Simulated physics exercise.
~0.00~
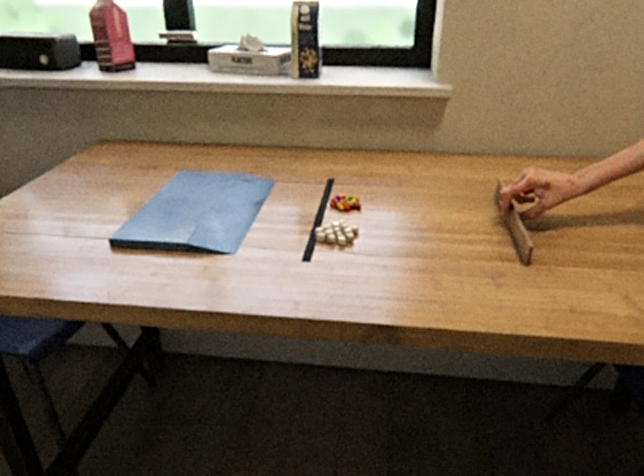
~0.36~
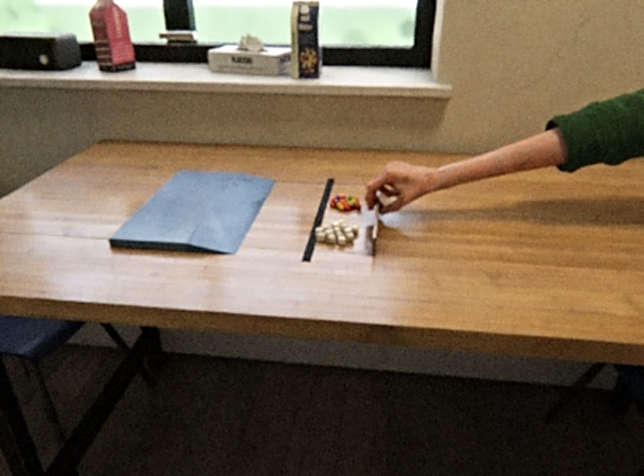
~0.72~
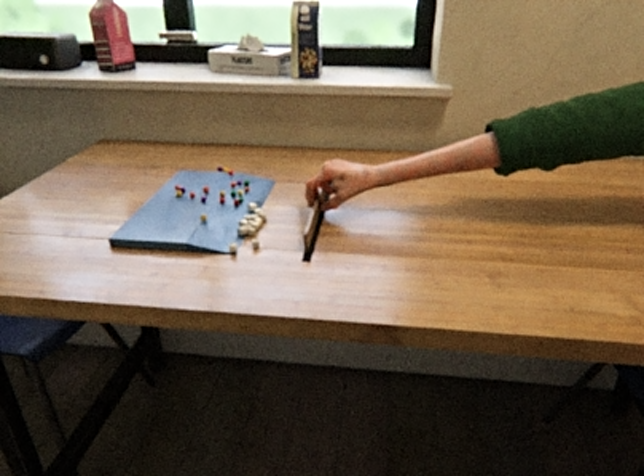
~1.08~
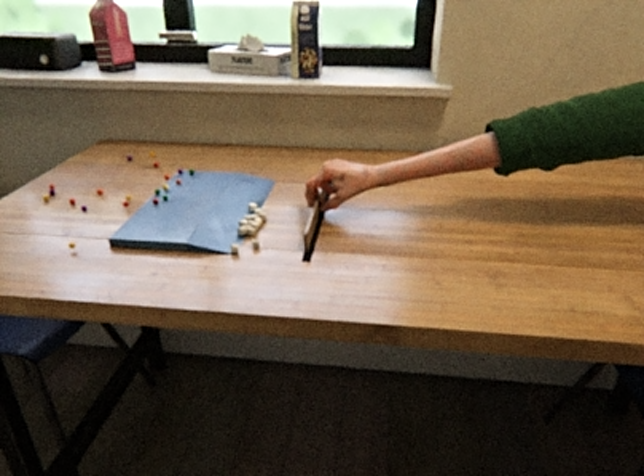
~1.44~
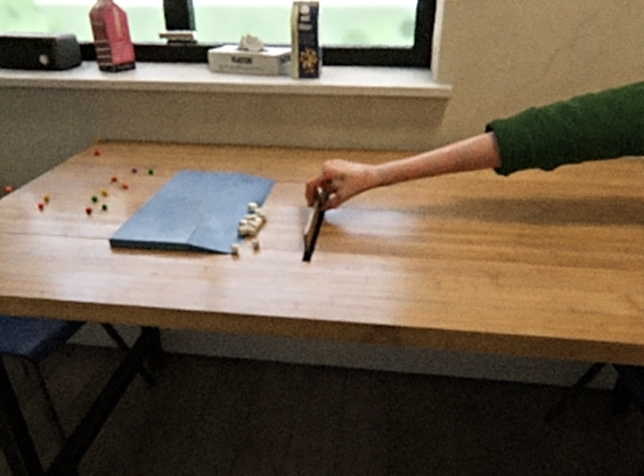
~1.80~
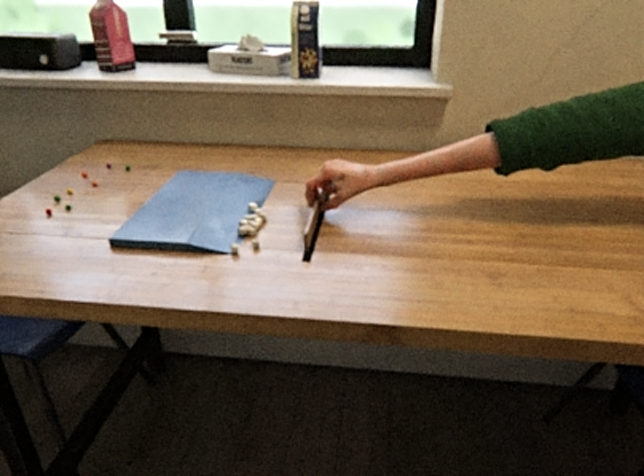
A hand slid a strip of wood left across the table to a line of black tape, pushing two small piles; the colourful beads scattered over the blue ramp and beyond its far side, while the pale pieces stopped around its near edge.
